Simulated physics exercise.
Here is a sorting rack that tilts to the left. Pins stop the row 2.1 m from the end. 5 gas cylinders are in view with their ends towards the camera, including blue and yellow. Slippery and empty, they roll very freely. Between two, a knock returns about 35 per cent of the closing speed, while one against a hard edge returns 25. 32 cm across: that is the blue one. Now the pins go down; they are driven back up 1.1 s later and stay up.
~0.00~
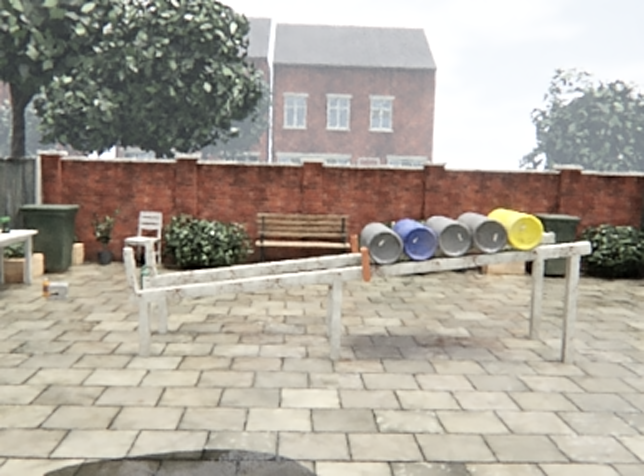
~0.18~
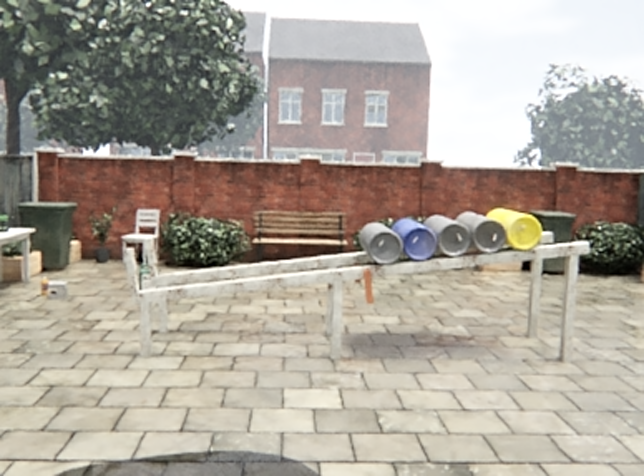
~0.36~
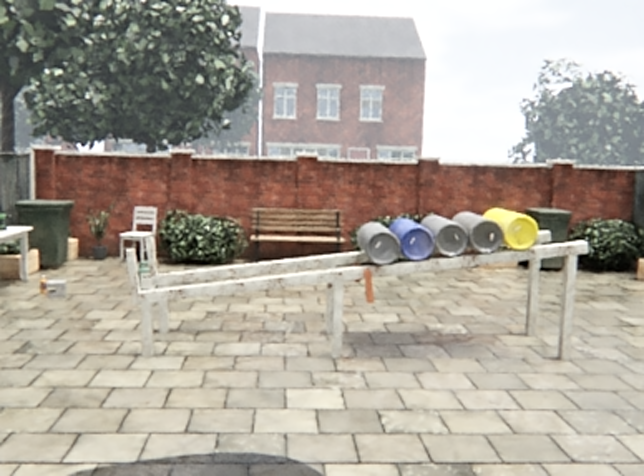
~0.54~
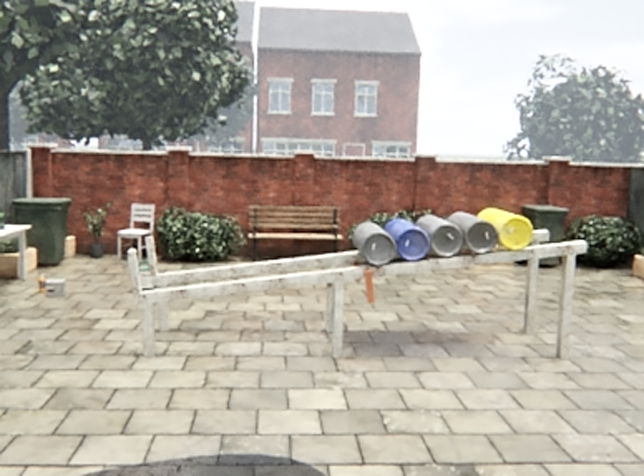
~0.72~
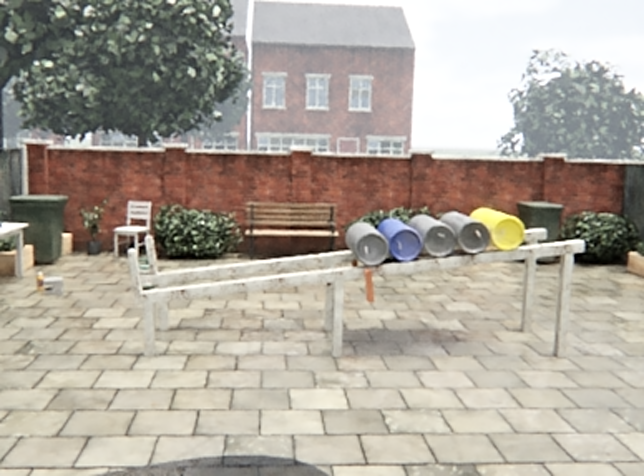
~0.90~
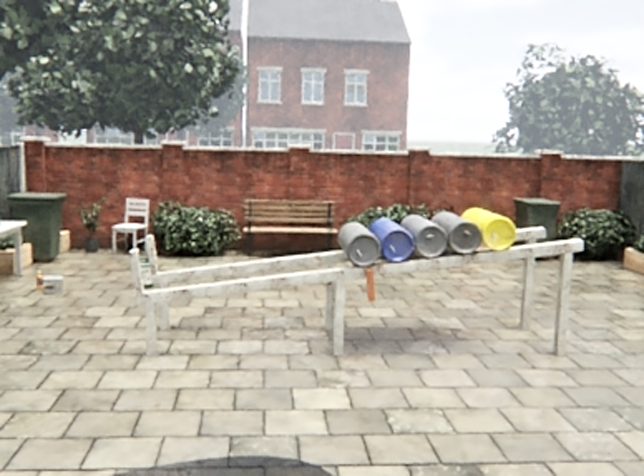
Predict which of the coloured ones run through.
My prediction: Blue will go by the pins, yellow will be kept back.
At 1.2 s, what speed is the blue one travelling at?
Near 2.0 m/s at that time.
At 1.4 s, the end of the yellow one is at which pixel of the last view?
Its near end sits close to (472, 237).
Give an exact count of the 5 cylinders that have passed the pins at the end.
Exactly 2 of the lot.
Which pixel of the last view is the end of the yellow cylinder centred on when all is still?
Around (455, 239).
After 1.2 s, blue is on the rails, 10 cm above the pins, rolling left; yellow is on the rails, 110 cm above the pins, rolling left; 1 through so far.
After 1.4 s, blue is in the air, 5 cm above the pins, rolling left; yellow is on the rails, 100 cm above the pins, rolling left; 1 through so far.
After 1.7 s, blue is on the rails, 10 cm below the pins, rolling left; yellow is on the rails, 85 cm above the pins, rolling right; 2 through so far.
At rest (3.6 s), blue is on the rails, 160 cm below the pins; yellow is on the rails, 85 cm above the pins; 2 through so far.
